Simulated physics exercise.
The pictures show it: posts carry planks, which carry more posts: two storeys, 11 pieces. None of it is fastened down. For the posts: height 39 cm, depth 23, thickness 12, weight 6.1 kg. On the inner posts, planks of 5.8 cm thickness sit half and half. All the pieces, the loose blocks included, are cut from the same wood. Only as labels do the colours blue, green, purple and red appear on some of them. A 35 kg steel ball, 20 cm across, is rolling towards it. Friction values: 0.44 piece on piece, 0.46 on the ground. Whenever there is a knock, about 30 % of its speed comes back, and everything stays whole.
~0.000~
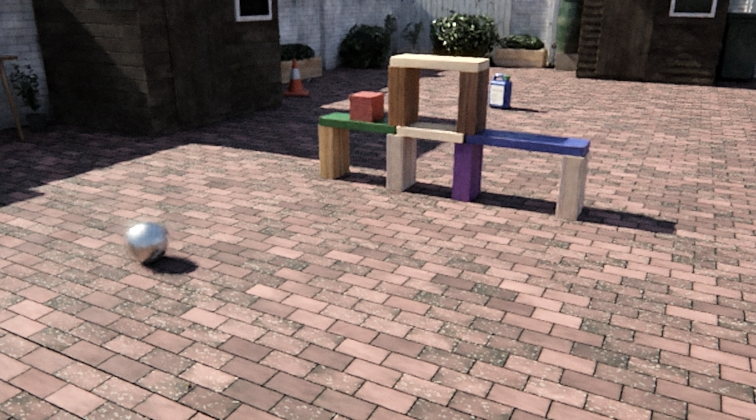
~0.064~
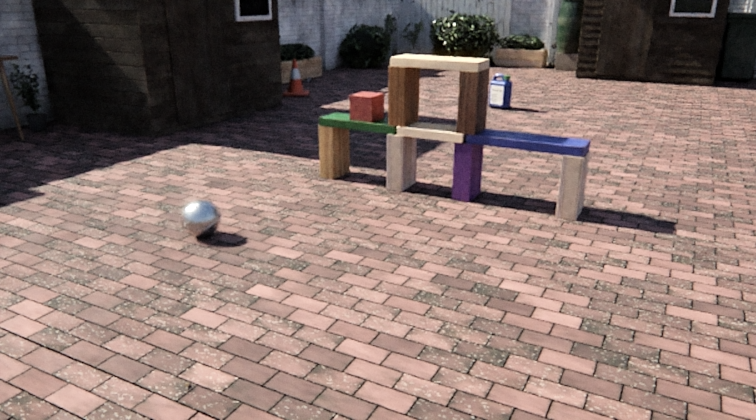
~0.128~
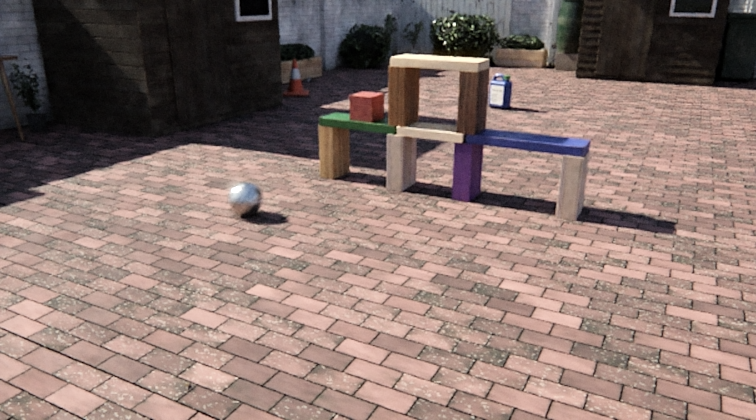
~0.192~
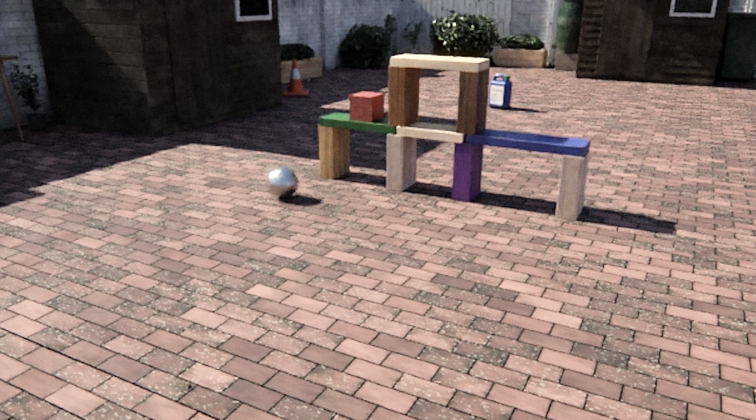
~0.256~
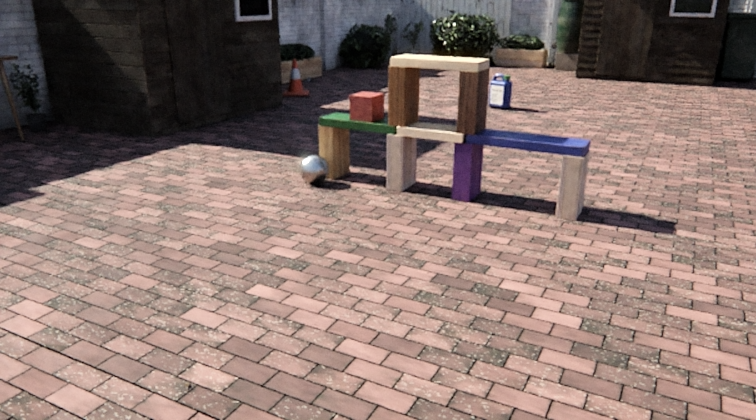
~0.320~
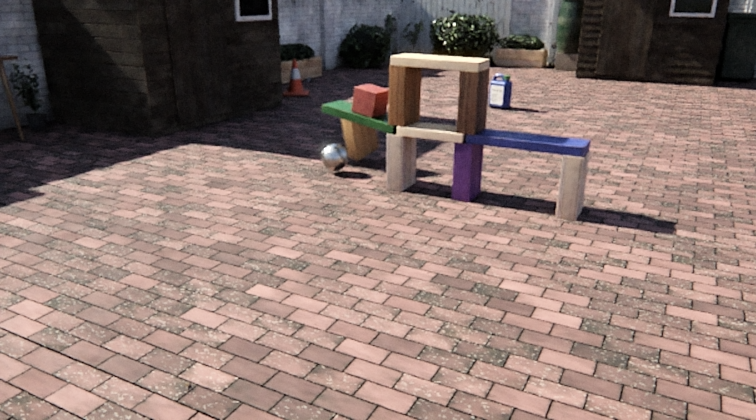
A shiny steel ball rolled across the brick paving from the left and knocked the leftmost post of a block structure, making the post lean and the green plank tilt with the red block on it.
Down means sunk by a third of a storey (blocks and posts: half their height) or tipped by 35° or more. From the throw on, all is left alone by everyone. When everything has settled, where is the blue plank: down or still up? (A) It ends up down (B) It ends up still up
It ends up still up (B).
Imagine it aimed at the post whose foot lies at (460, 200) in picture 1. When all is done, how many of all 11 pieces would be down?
Then 7.
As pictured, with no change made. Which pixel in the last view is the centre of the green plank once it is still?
Its centre finishes around pixel (375, 146) in the last picture.
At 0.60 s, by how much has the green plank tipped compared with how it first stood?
Something like 30°, give or take.
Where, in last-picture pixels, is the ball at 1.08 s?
Roughly at (469, 99).
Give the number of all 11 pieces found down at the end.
3.
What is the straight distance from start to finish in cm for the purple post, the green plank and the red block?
Start to finish, close to purple 0, green 20, red 70 centimetres.
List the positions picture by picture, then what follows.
In the first frame (each place is the centre of the face we see best), ball (148, 242) 1.52 m from contact, 5.8 m/s; blue plank (522, 145); red block (360, 109); green plank (355, 126); all as stacked.
Ball (202, 219) 1.14 m from contact, 5.8 m/s; blue plank (522, 145), in the second frame.
Ball (246, 199) 77 cm from contact, 5.8 m/s; blue plank (522, 145), in the third frame.
Ball (283, 183) 40 cm from contact, 5.8 m/s; blue plank (522, 145), in the fourth frame.
Ball (315, 169) after contact, 5.8 m/s; blue plank (522, 145), in the fifth frame.
Ball (335, 157) after contact, 4.2 m/s; blue plank (522, 145); red block (363, 103) tilted 10°; green plank (356, 119) tilted 8°; steepest lean 19°, the post at (365, 133); 3 have shifted, in the sixth frame.
By 0.60 s, ball still moving; 3 of the 11 pieces down; blue plank unmoved; red block tilted 37°.
By 1.08 s, ball still moving; 3 of the 11 pieces down; blue plank unmoved; green plank tilted 43°, 19 cm lower.
When it is over (2.1 s), ball rolling away; 3 of the 11 pieces down; blue plank unmoved; green plank tilted 43°, 19 cm lower; purple post unmoved. In pixels of the last frame, middles, blue plank near (527, 142), green plank near (375, 146).
